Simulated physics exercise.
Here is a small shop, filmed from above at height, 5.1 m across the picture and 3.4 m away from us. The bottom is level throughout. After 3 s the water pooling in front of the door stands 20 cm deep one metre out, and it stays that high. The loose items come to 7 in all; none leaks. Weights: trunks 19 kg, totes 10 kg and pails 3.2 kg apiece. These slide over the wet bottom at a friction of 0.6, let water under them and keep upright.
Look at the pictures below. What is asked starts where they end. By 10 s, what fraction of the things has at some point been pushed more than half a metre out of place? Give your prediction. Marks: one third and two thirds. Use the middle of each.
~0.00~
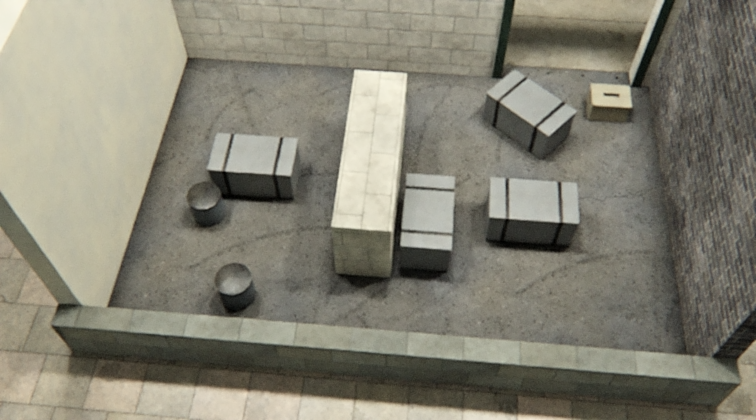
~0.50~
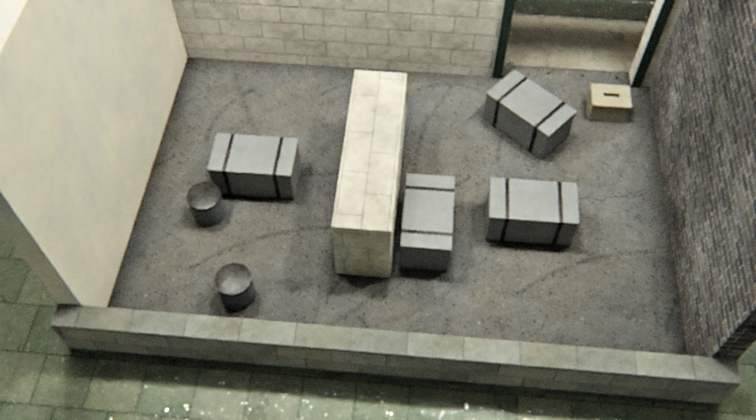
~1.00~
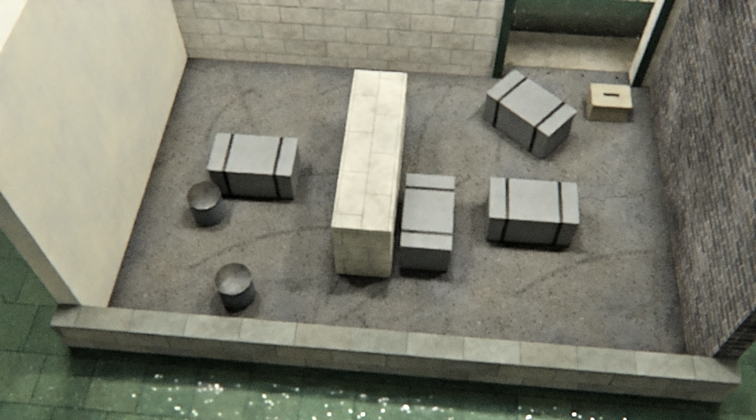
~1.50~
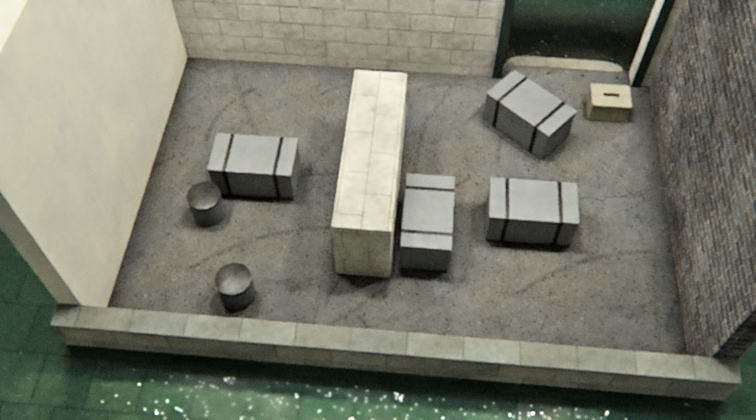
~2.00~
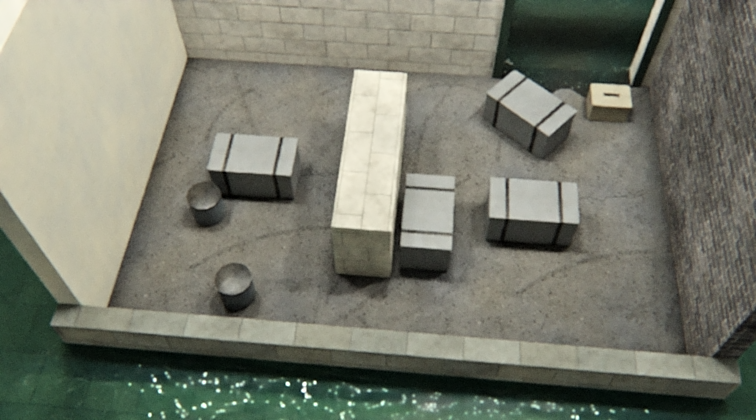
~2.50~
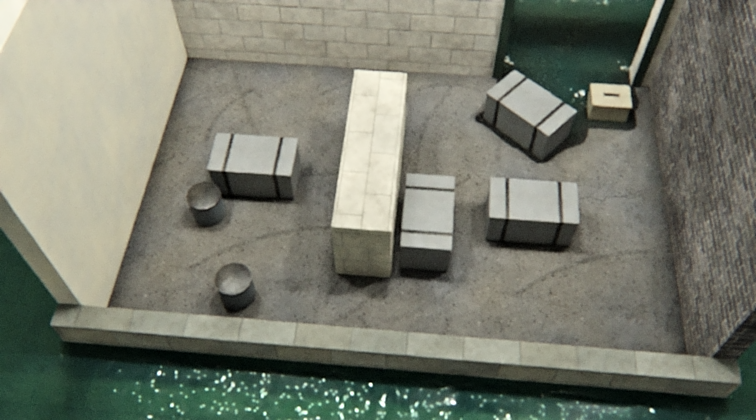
Two thirds or more.
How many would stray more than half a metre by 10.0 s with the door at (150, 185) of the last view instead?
The answer would then be 3.
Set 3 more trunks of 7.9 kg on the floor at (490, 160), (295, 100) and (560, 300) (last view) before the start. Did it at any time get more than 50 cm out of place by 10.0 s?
The first one tops the mark, the next stays inside the mark, and the last tops the mark.
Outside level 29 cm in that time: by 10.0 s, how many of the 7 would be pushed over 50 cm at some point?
Then it comes to 6.
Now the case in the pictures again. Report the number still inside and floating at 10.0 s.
At that time, 4.
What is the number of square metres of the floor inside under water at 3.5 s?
Wet area: Approx. 3.0 m2.
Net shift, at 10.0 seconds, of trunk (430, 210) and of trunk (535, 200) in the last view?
First 150 cm, then 300 cm.
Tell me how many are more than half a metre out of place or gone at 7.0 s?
I count 3.
After 3.5 s 0 of 7 are over 50 cm from their spots; 0 afloat.
After 4.5 s 2 of 7 are over 50 cm from their spots; 0 afloat.
After 7.0 s 3 of 7 are over 50 cm from their spots; 4 afloat.
After 10.0 s 6 of 7 are over 50 cm from their spots, and 6 have been at some point; 4 afloat.
